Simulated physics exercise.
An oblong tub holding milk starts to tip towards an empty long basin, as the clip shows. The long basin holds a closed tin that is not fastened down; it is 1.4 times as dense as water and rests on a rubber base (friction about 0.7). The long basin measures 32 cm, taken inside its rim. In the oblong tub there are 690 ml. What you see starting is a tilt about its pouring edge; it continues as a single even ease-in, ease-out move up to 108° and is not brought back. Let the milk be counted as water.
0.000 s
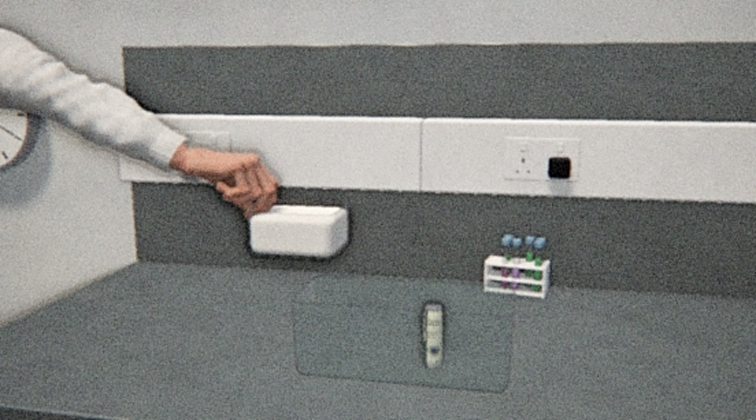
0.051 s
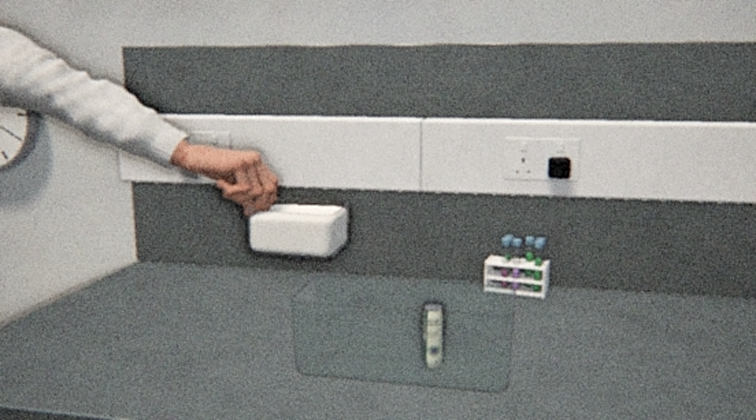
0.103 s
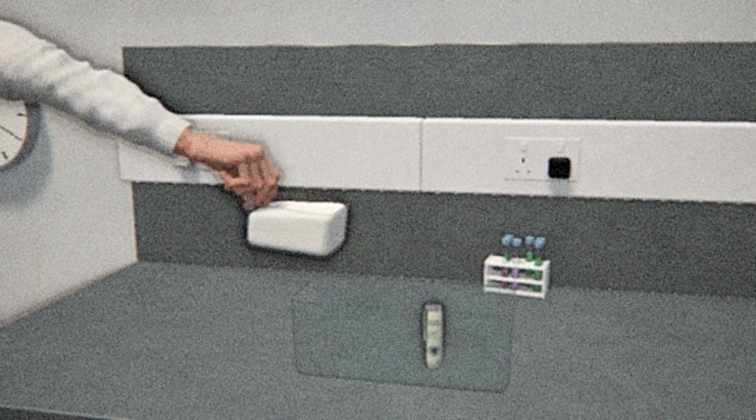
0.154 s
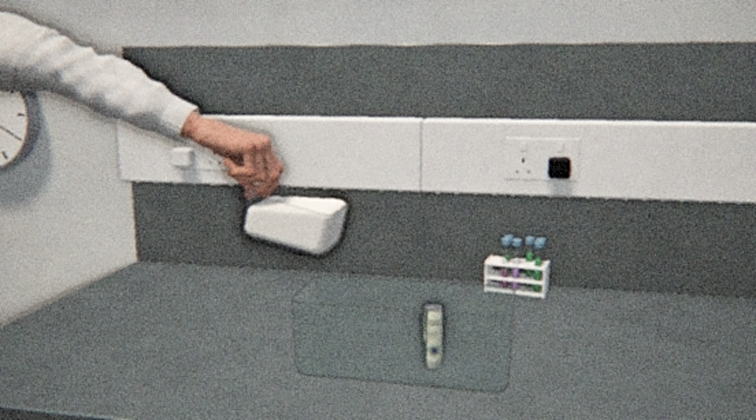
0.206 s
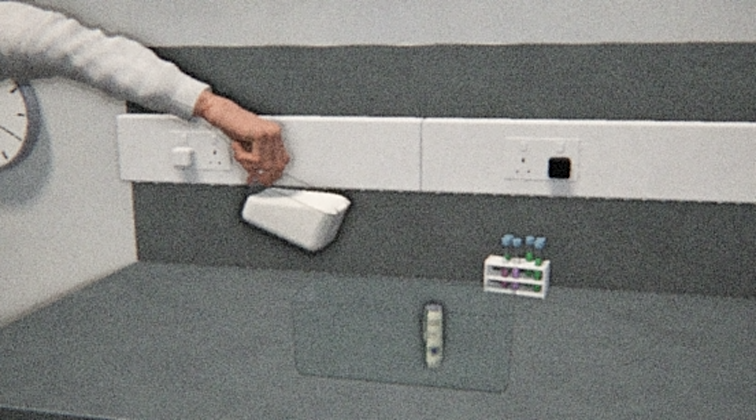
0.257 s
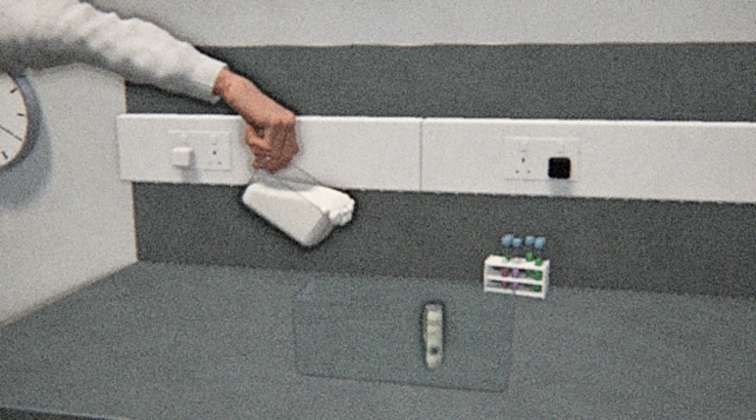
An arm in a pale sleeve reaches in from the left over a grey bench, seen from the front and slightly above, with a clock at the left edge. The hand holds a white oblong tub above a clear basin containing a small pale tin, left of a white rack of coloured tubes. The hand lifts and shifts right, tilting the tub steadily rightward, while the view stays still.
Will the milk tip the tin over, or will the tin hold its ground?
It is tipped over.
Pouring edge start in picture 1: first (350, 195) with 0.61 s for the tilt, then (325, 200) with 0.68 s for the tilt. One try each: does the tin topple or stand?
First it stays up; then it falls.
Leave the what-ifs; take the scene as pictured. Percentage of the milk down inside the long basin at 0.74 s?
The share is close to 86 percent.
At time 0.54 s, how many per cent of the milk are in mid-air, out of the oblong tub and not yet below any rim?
Near 58 per cent of it all.
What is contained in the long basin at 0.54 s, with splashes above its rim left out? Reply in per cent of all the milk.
Near 18 in a hundred.
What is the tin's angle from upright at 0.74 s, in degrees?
It sits at roughly 30°.
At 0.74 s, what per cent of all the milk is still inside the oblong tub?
About 2 per cent.
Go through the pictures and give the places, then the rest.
Tilt 0°; pouring edge (341, 210); surface from (262, 212) to (342, 215); the long basin's rim runs from (303, 289) to (514, 302); the tin's top is at (433, 310), in the first frame.
Tilt 1°; pouring edge (341, 210); surface from (261, 211) to (341, 214), in the second frame.
Tilt 6°; pouring edge (341, 210); surface from (261, 208) to (341, 211), in the third frame.
Tilt 13°; pouring edge (341, 210); surface from (259, 203) to (341, 207), in the fourth frame.
Tilt 22°; pouring edge (340, 210); surface from (258, 194) to (340, 205); 3 per cent is over the edge, in the fifth frame.
Tilt 33°; pouring edge (340, 210); surface from (257, 184) to (340, 203); 7 per cent is over the edge, in the sixth frame.
Then, 0.54 s in, the tilt is 95° and 24 per cent is still to pour; the tin stands where it began.
Then, 0.74 s in, the tilt is 108° and 2 per cent is still to pour; the tin leans 32°.
Then, 0.96 s in, the tilt is 108° and 0 per cent is still to pour; the tin lies on its side.
Then, 1.19 s in, the tilt is 108° and 0 per cent is still to pour; the tin lies on its side.
Finally, the tin lies on its side.
